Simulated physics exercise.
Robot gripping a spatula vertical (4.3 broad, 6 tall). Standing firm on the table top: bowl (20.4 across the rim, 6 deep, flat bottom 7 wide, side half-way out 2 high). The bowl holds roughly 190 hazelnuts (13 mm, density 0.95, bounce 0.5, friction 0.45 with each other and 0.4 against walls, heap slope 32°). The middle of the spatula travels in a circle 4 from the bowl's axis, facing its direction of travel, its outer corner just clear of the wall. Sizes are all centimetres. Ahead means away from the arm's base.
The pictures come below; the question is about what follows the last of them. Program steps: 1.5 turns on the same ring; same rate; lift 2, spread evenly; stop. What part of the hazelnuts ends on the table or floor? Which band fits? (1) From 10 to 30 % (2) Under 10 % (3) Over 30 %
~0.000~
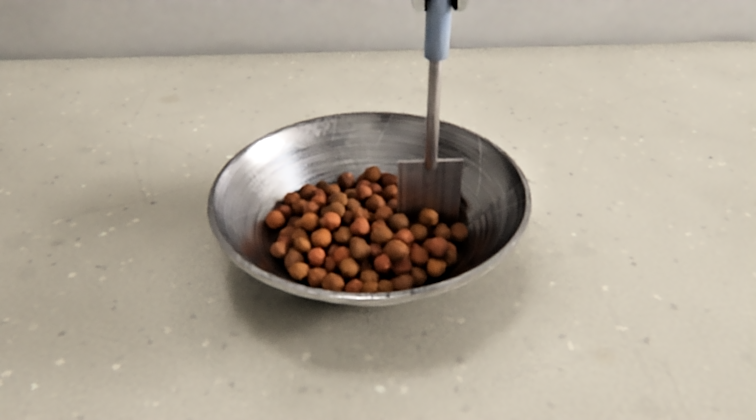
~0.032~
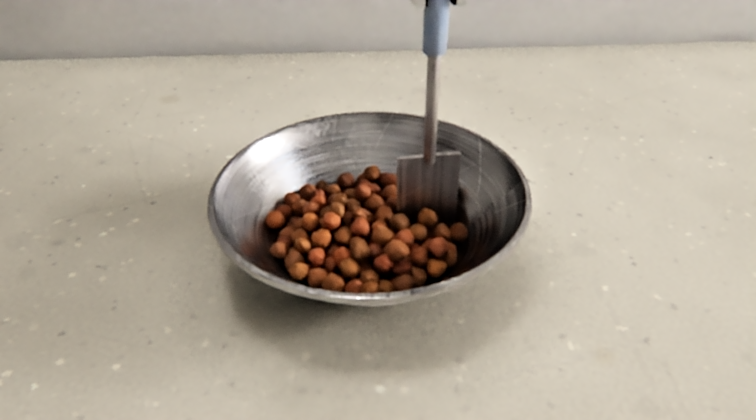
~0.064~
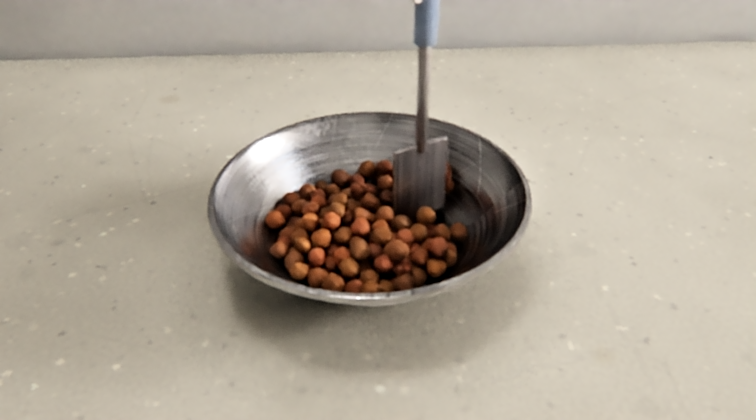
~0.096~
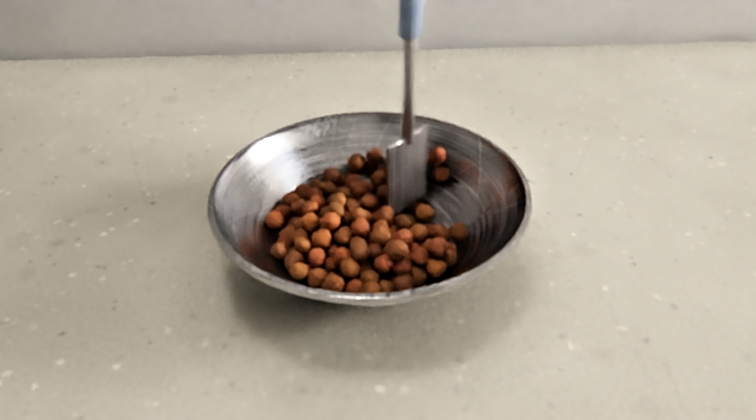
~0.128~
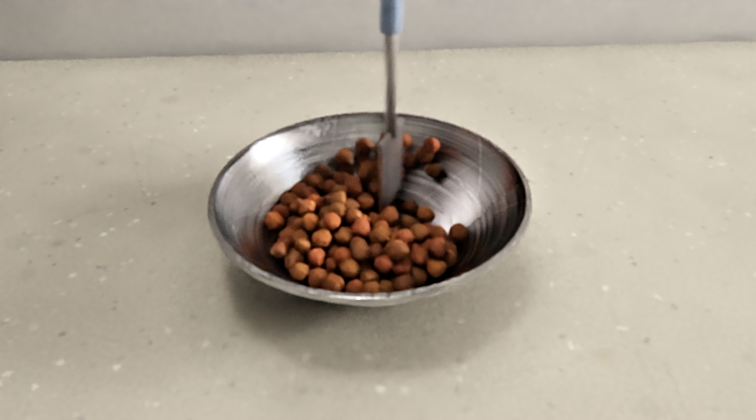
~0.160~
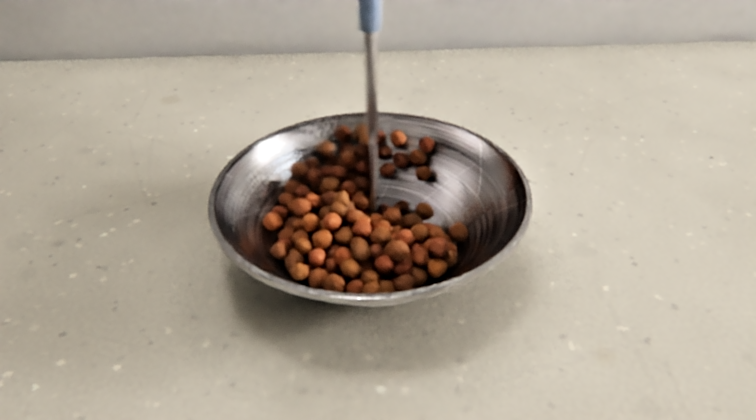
(2) Under 10 %.
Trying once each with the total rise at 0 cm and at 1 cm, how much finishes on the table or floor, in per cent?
Close to 5 percent and close to 5 percent.
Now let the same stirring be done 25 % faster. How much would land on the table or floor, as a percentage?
Then roughly 5 per cent.
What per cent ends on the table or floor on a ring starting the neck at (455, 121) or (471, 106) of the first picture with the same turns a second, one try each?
First try about 0 per cent, second try about 0 per cent.
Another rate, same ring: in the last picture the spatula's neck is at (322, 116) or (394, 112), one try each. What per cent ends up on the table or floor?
Roughly 20 and 0 percent, in that order.
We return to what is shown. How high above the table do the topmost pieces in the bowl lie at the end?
I'd guess close to 6.0 centimetres.
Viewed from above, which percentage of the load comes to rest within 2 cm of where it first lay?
Around 15 in a hundred.
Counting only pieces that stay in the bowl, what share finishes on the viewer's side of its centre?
About 55 %.
By 0.45 s, 262° round, highest piece 7 above the table; 187 in the bowl, 3 on the table or floor.
By 0.74 s, 79° round, highest piece 6 above the table; 187 in the bowl, 3 on the table or floor.
By 1.08 s, 180° round, highest piece 6 above the table; 187 in the bowl, 3 on the table or floor.
By 1.78 s, 180° round, highest piece 6 above the table; 187 in the bowl, 3 on the table or floor.
Final count, 187 in the bowl, 3 on the table or floor. That is 2 % on the table or floor.
